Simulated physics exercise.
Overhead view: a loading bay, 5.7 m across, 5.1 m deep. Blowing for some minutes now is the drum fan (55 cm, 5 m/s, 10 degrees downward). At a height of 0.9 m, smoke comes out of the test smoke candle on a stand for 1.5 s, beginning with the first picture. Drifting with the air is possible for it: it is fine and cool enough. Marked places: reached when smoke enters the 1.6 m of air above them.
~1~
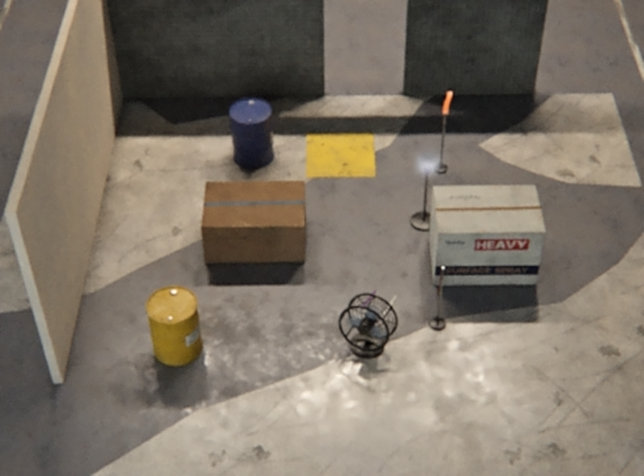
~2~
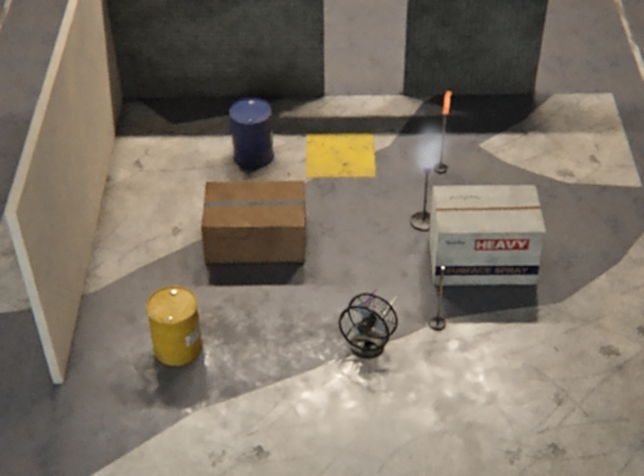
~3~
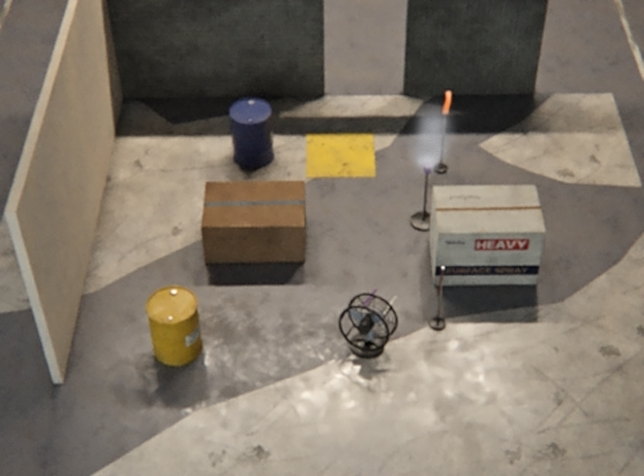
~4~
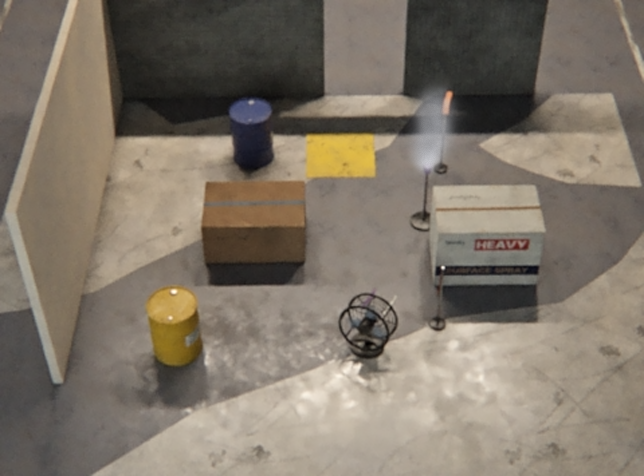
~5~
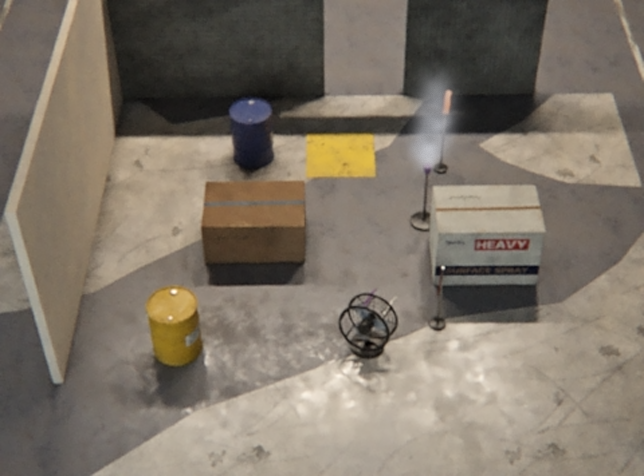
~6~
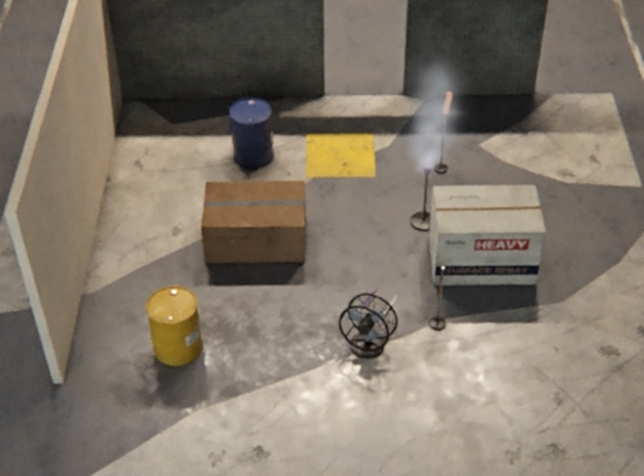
Pale smoke puffed from the top of a thin stand behind the white carton, then thickened and rose in a wispy column, drifting slightly right past the orange ribbon while the boxes and drums stayed still.
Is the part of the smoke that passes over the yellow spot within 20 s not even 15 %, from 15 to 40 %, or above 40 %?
The share reaching it is under 15 %.
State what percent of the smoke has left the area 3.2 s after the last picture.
Some 15 in a hundred.
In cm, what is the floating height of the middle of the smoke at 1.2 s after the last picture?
Somewhere near 150 cm high.
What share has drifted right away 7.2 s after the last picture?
Around 80 percent at that point.
Then, 1.2 s after the last picture, 0 % has passed over the yellow spot; 0 % has left the area, and the middle of the rest is near (436, 65).
Then, 3.2 s after the last picture, 0 % has passed over the yellow spot; 13 % has left the area.
Then, 7.2 s after the last picture, 0 % has passed over the yellow spot; 80 % has left the area.
Then, 19.2 s after the last picture, 0 % has passed over the yellow spot; 95 % has left the area.
